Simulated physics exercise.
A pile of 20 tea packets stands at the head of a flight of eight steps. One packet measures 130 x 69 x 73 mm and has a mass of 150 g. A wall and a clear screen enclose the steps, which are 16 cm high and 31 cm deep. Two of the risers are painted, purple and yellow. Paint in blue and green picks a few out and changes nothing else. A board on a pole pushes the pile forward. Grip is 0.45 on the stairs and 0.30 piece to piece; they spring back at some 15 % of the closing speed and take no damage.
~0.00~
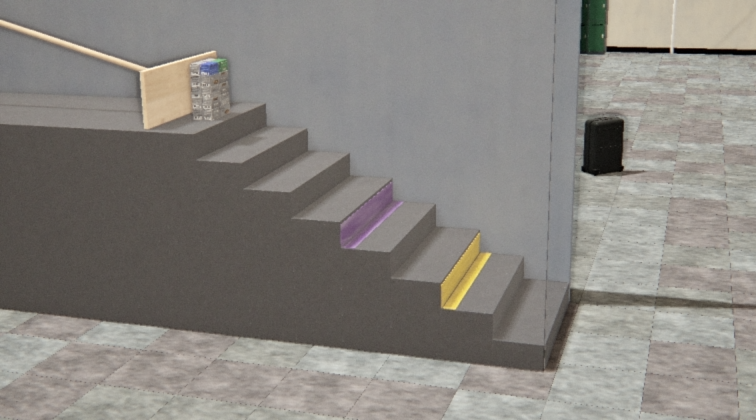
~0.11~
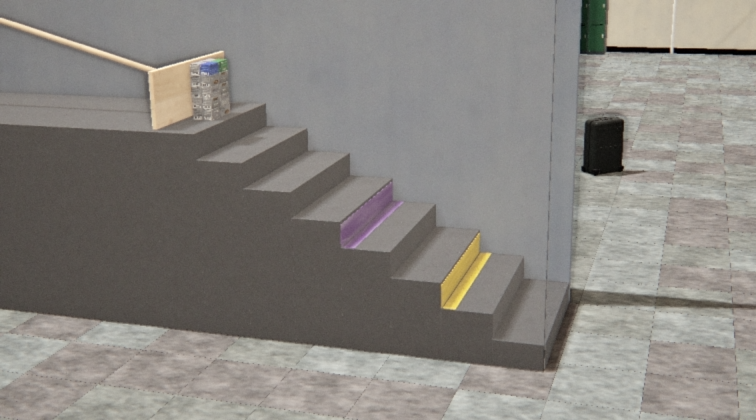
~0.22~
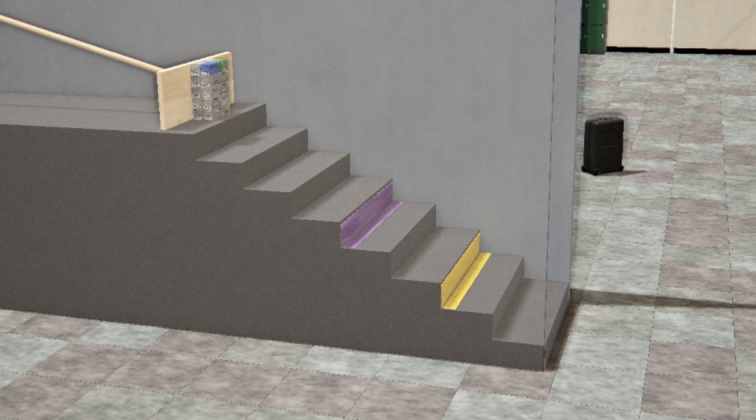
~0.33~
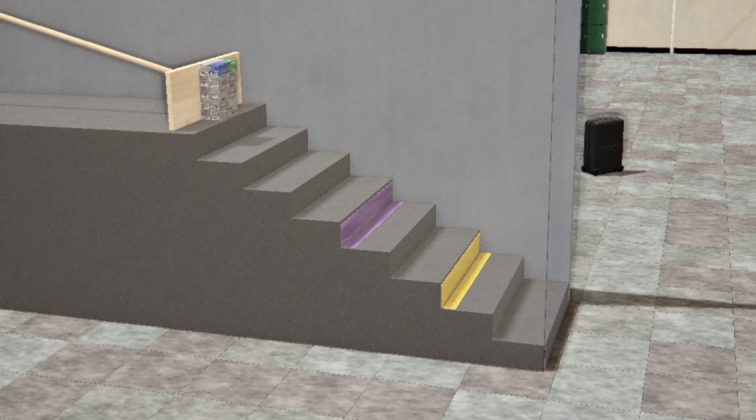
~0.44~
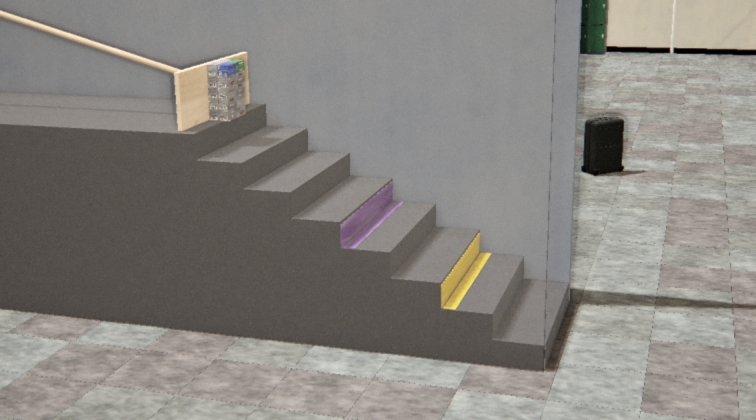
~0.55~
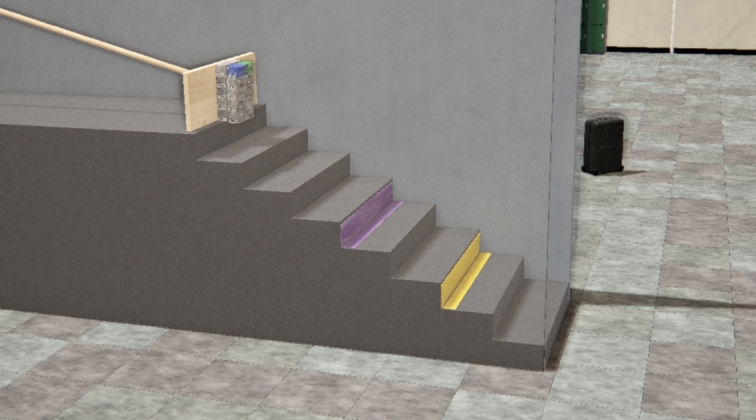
A wooden board on a pole slid right along the top of some gray stairs, came up against a stack of small clear packets, and pushed it a short way toward the first step down.
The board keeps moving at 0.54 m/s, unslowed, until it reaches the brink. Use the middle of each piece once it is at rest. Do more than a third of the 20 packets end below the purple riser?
The fraction never reaches one third.
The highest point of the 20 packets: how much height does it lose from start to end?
38 cm.
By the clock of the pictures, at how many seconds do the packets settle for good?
I'd say around 3.0 seconds.
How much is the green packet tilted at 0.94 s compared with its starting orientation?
Close to 50° of tilt compared with the start.
After 0.66 s, none of the 20 packets below the purple riser, 20 disturbed; blue packet leaning 16°, 11 cm lower; green packet leaning 8°, 12 cm lower.
After 0.94 s, none of the 20 packets below the purple riser, 20 disturbed; blue packet leaning 48°, 26 cm lower; green packet leaning 48°, 28 cm lower.
After 1.48 s, 2 of the 20 packets below the purple riser; blue packet on its side; green packet leaning 55°, 88 cm lower.
At rest (3.1 s), 3 of the 20 packets below the purple riser; blue packet upside down; green packet on its side. That is 15 per cent. As the last picture would show them, middles, blue packet near (329, 192), green packet near (421, 201).
